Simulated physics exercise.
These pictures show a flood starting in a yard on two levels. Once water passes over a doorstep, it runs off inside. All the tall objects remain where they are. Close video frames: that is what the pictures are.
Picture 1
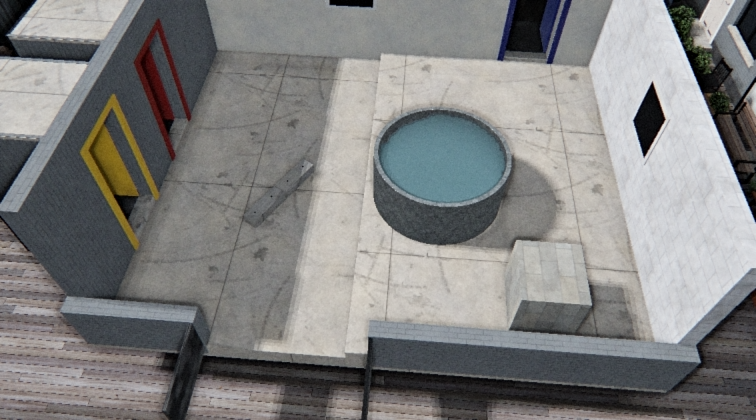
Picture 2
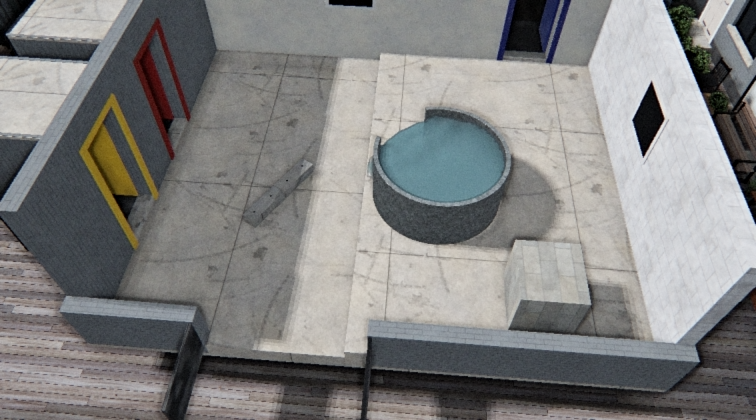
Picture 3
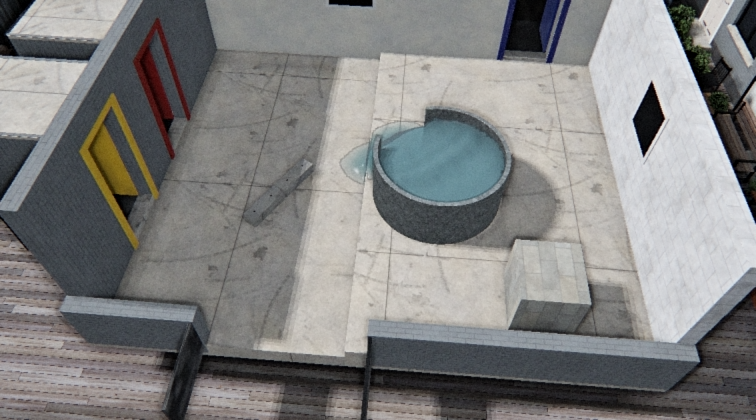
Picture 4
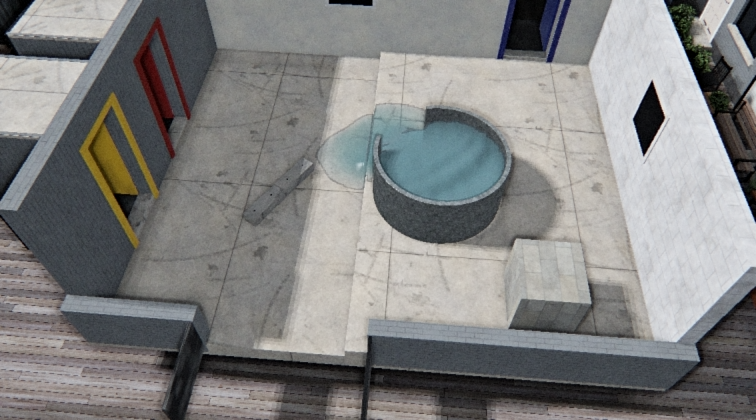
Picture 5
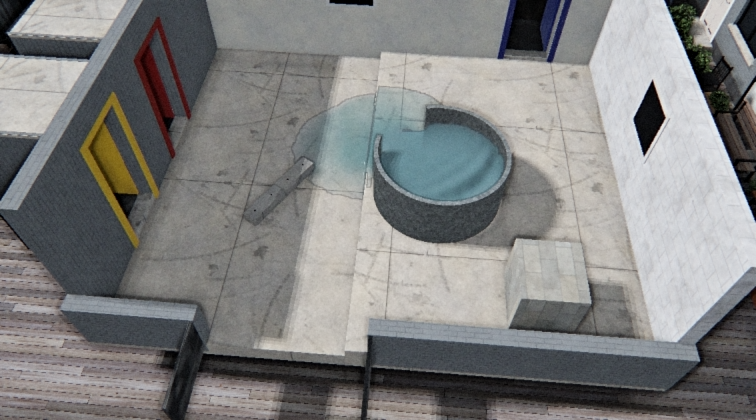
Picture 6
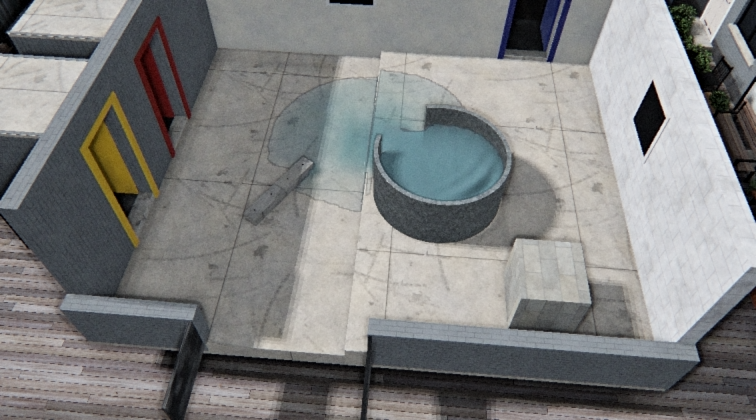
We see a round stone tank full of water in a walled yard with coloured doorways; a gap opens on its far left side, and water pours out, spreading leftward and backward across the paving beside a low slanting block.
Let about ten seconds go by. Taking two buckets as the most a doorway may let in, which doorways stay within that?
The yellow door stays within it, the blue door stays within it, the red door goes over it.
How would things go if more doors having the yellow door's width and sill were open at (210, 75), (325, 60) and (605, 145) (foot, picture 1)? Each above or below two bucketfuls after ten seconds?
Taking each in turn: Runs above, then runs above, then runs below.
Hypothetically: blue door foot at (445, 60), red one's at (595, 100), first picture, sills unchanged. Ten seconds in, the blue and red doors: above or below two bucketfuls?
So the blue door ends up below and the red door ends up below.
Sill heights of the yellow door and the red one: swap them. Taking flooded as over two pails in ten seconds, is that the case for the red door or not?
Short answer: Red gets swamped.
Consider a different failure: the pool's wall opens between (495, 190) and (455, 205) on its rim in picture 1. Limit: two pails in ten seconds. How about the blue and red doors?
The blue door overflows the limit, the red door stays within the limit.
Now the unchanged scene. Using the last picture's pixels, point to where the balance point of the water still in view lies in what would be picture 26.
I'd put it at around (332, 123).
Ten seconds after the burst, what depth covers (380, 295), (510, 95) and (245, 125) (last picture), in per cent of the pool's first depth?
I'd say close to 0, 2 and 10 percent.
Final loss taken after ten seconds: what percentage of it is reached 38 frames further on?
It works out at roughly 40 per cent.
A moment on, water covers 35 % of the floor; the yellow door not reached, the blue door not reached, the red door wet at the sill, nothing in.
Next, water covers 35 % of the floor; the yellow door not reached, the blue door not reached, the red door over two buckets in.
Then, water covers 40 % of the floor; the yellow door wet at the sill, nothing in, the blue door wet at the sill, nothing in, the red door far over two buckets in.
Later, water covers 60 % of the floor; the yellow door wet at the sill, nothing in, the blue door wet at the sill, nothing in, the red door far over two buckets in.
In the end, water covers 70 % of the floor; the yellow door wet at the sill, nothing in, the blue door wet at the sill, nothing in, the red door far over two buckets in.
